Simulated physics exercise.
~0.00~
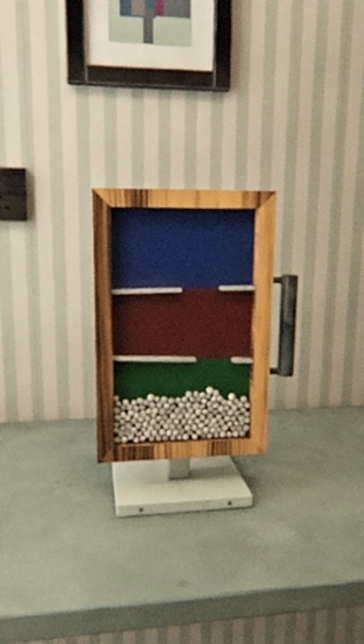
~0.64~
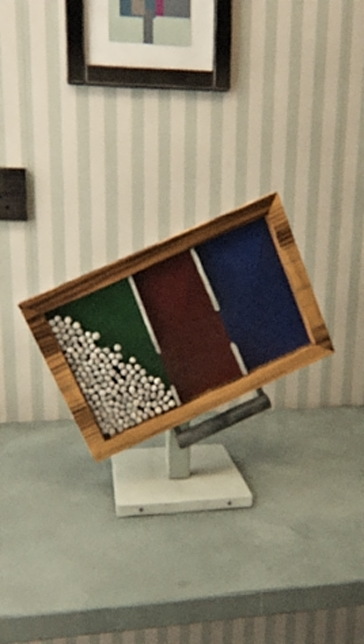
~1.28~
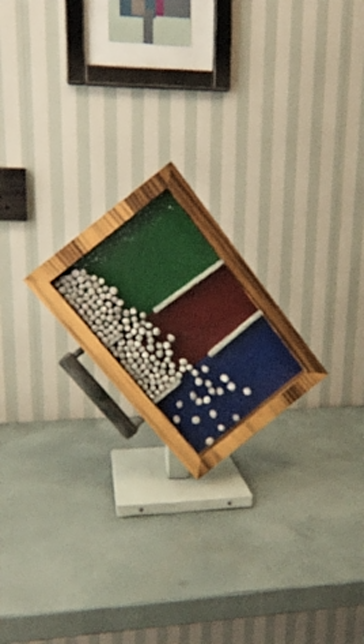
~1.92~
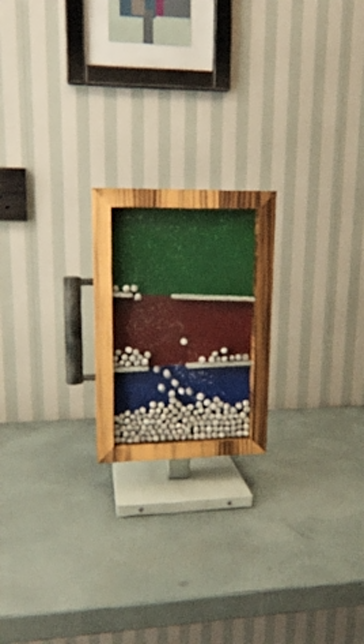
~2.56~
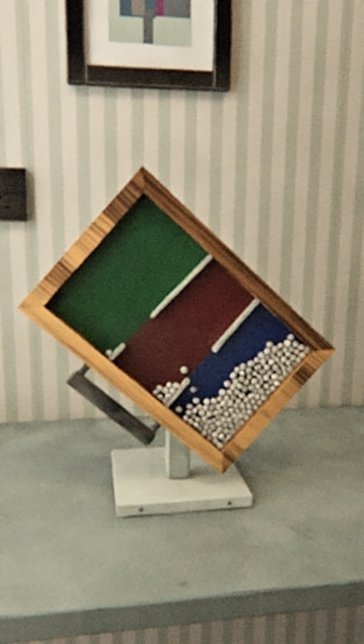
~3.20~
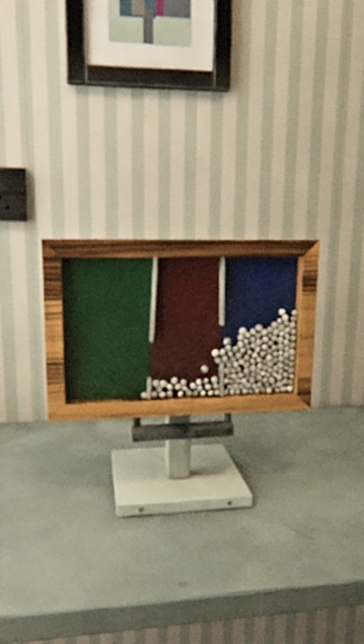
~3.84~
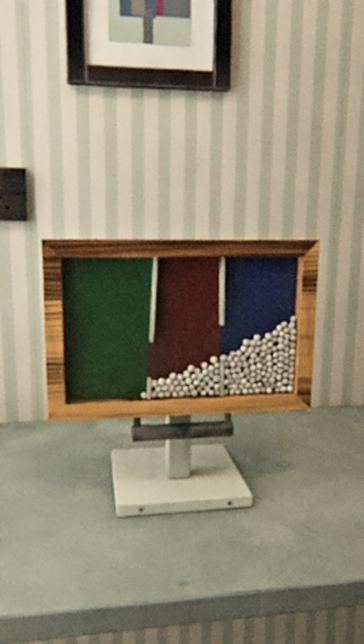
White beads tumbled from the green chamber through the red into the blue as a wood-framed case turned clockwise until upside down, then it swung partway back and stopped on its side, with most beads in blue, some in red and green empty.
